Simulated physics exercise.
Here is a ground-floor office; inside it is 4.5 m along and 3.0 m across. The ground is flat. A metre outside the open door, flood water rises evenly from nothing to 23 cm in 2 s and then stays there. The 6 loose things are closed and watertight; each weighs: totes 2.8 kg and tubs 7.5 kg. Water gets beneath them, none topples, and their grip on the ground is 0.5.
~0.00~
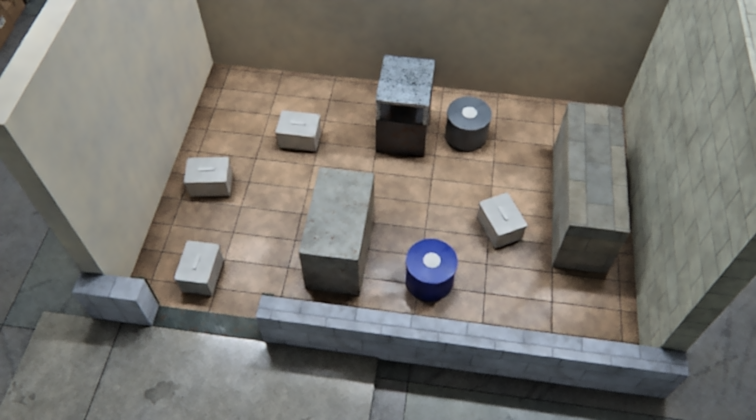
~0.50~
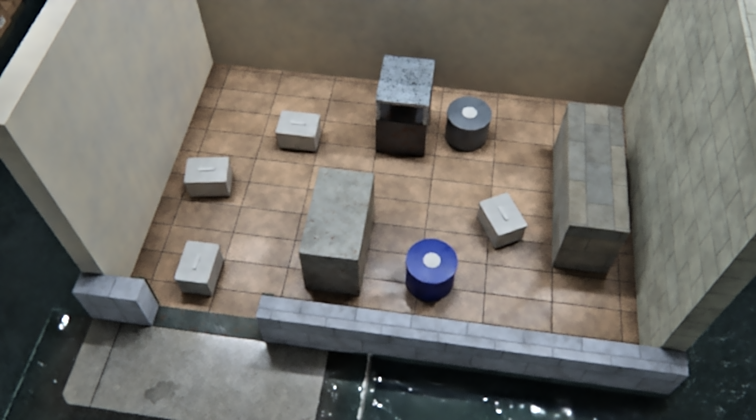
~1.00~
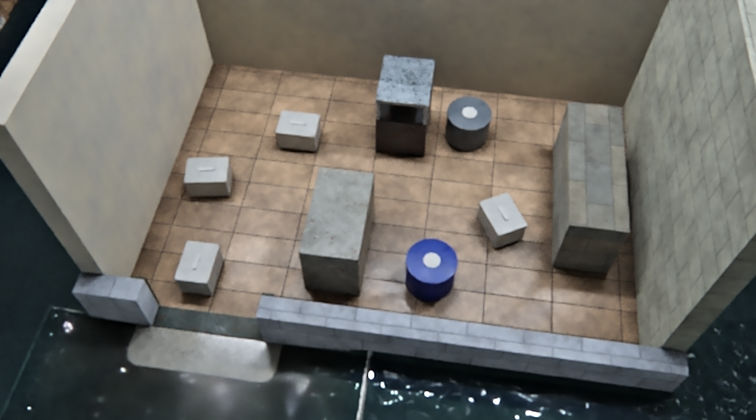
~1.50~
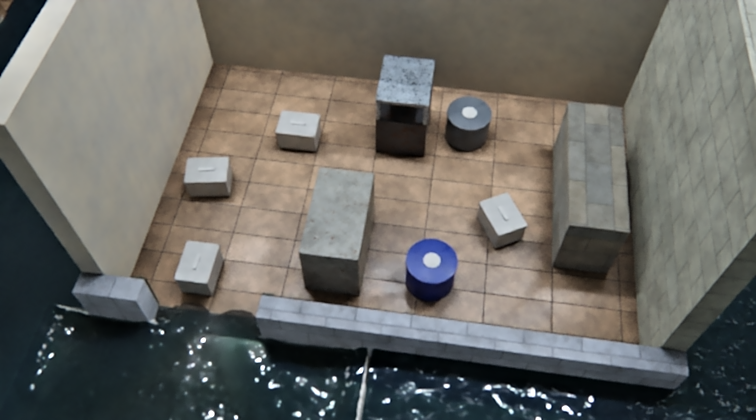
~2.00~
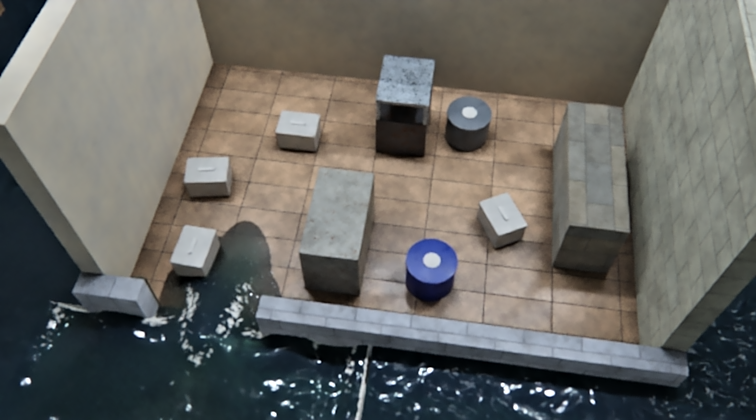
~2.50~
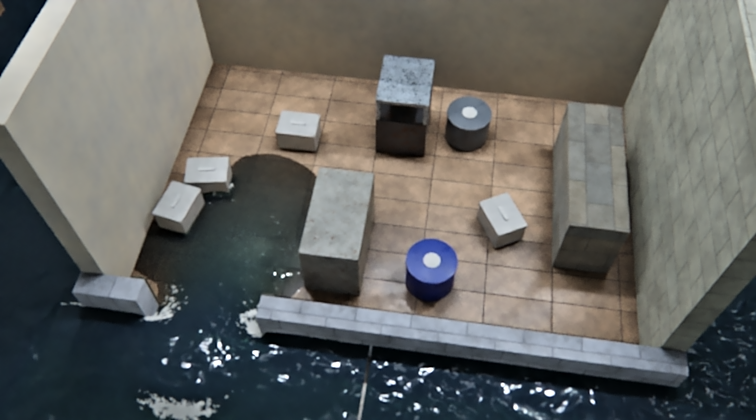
Dark water spreading over paving outside a tiled room, entering the doorway at lower left and pushing a pale box inward.
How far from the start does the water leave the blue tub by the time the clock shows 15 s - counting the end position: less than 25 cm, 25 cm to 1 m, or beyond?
Blue tub slides a little.
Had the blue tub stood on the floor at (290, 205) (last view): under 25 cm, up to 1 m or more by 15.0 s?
It ends far away.
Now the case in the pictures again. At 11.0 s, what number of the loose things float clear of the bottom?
At that moment 6.
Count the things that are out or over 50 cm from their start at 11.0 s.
I count 4.
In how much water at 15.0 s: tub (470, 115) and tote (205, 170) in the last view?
Roughly 14 and 12 cm.
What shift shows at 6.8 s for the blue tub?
About 0 cm.
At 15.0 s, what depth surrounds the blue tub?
About 16 cm.
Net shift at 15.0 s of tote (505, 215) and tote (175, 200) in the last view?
In that order: 120 cm, 350 cm.
After 3.5 s the blue tub is near (432, 261), 0.0 m from its start, aground; 1 afloat.
After 6.8 s the blue tub is near (432, 261), 0.0 m from its start, aground; 3 afloat.
After 11.0 s the blue tub is near (407, 246), 0.3 m from its start, afloat; 6 afloat.
After 15.0 s the blue tub is near (518, 280), 0.7 m from its start, afloat; 6 afloat.
